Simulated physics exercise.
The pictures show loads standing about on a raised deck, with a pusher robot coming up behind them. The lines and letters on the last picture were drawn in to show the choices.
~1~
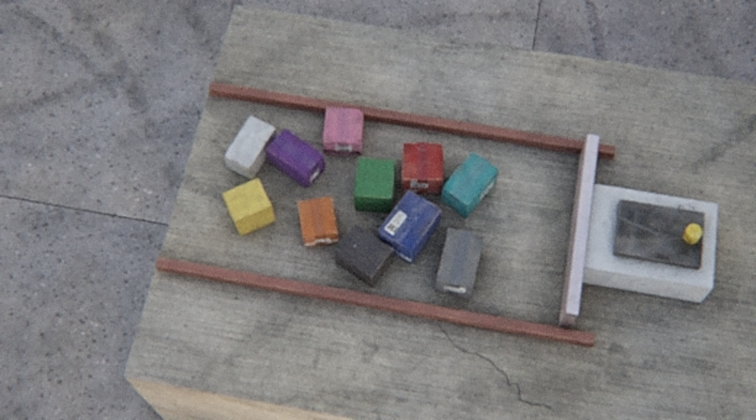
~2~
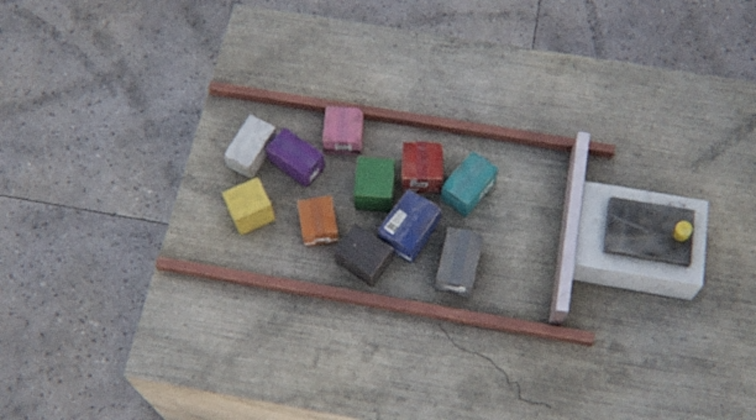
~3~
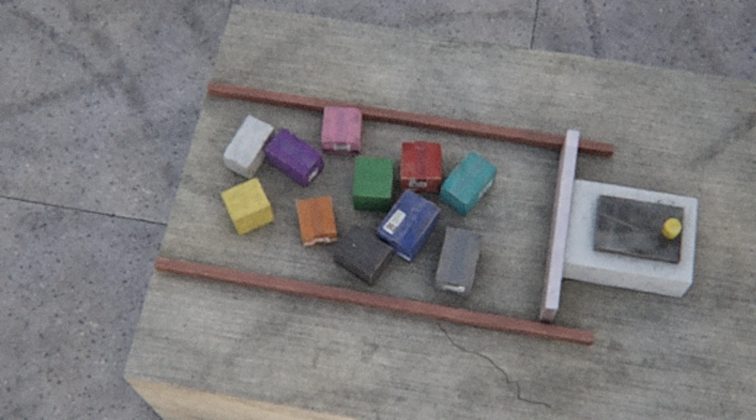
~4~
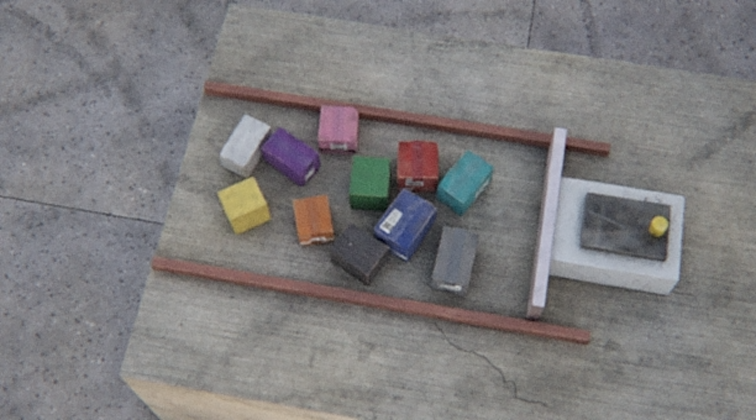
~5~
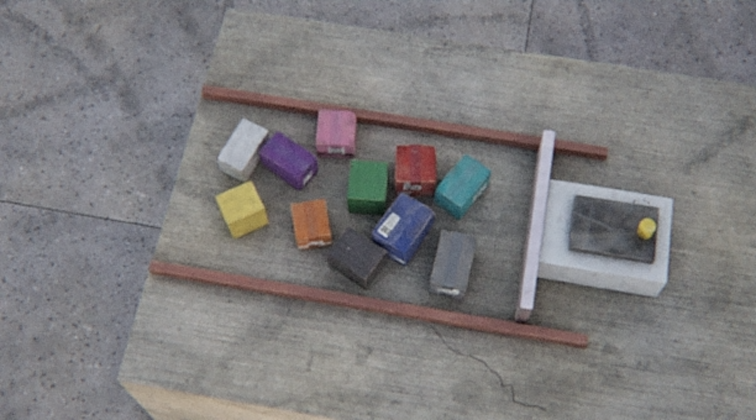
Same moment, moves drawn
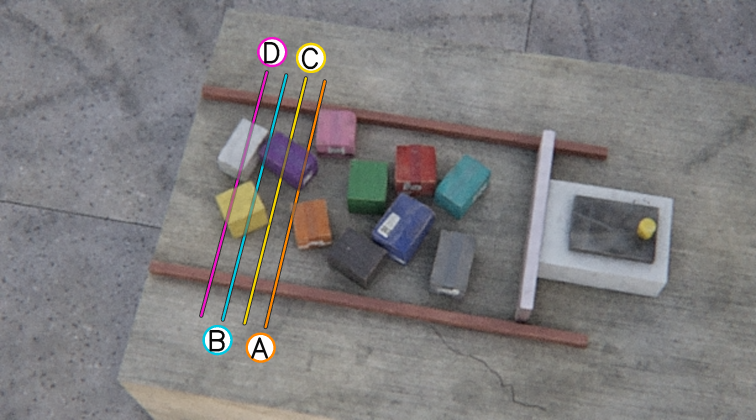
A white pusher robot moves slowly left between two rails toward scattered, motionless colourful boxes.
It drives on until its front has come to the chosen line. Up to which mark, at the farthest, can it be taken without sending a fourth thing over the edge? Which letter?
C is the last line within the limit.
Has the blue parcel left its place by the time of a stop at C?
Yes.
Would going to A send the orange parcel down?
By then, no.
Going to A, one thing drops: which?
The white crate goes over.
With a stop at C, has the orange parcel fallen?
No.
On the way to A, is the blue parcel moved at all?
By then, yes.
On the marked copy, A at (297, 197); B at (256, 191); C at (277, 194); D at (236, 187).
Following C. Soon after the start, robot (511, 211); grey parcel (410, 258); red parcel (390, 167).
Later, robot (417, 196); white crate (186, 128); purple box (220, 144).
In the end, robot (343, 184); yellow crate over the edge; purple box over the edge; three fallen.
As for the rest, A is within the limit but short; B drops six; D drops six.
